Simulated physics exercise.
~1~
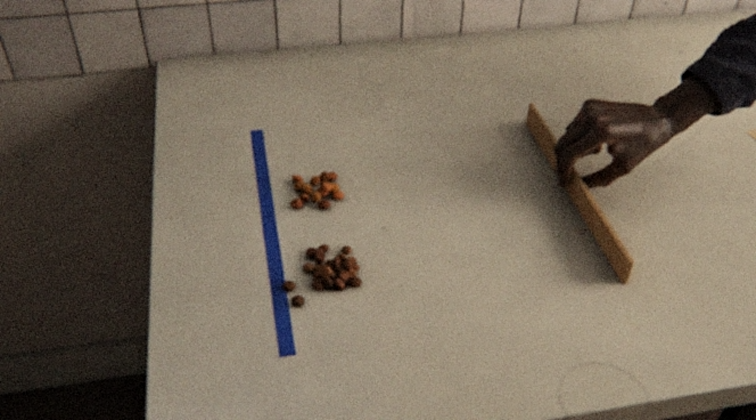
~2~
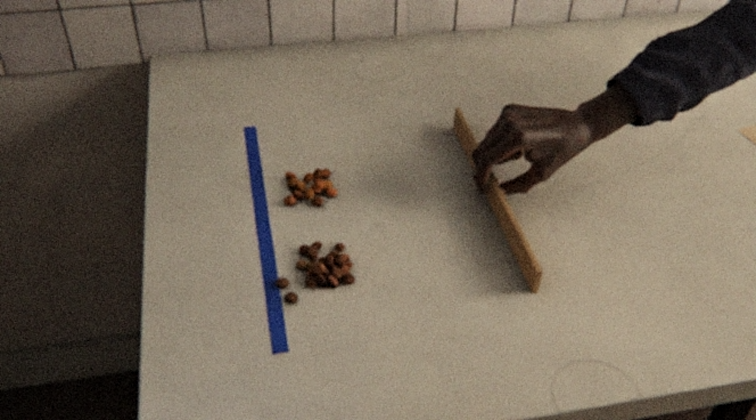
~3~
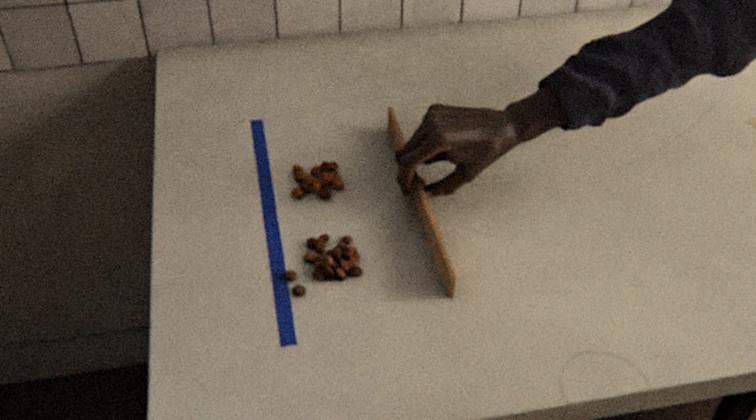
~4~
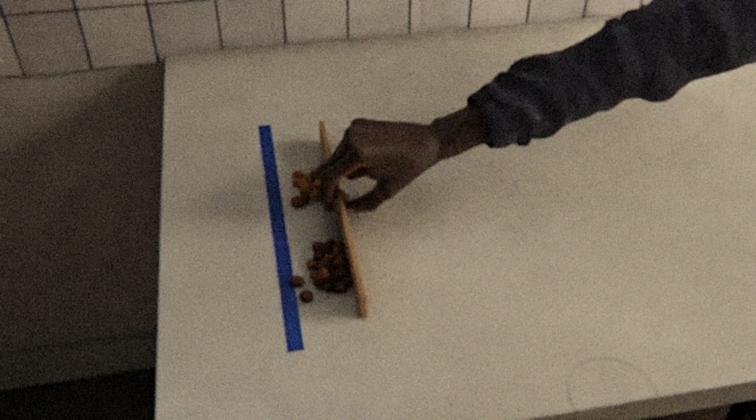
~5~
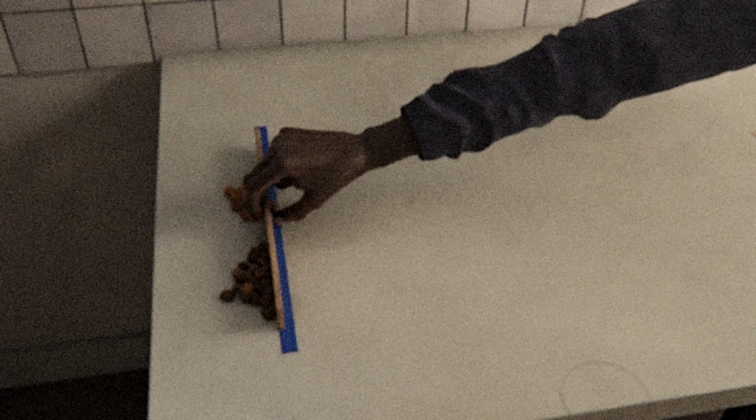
A hand slides an upright strip of card left across a pale tabletop, pushing two small brown piles past blue tape.
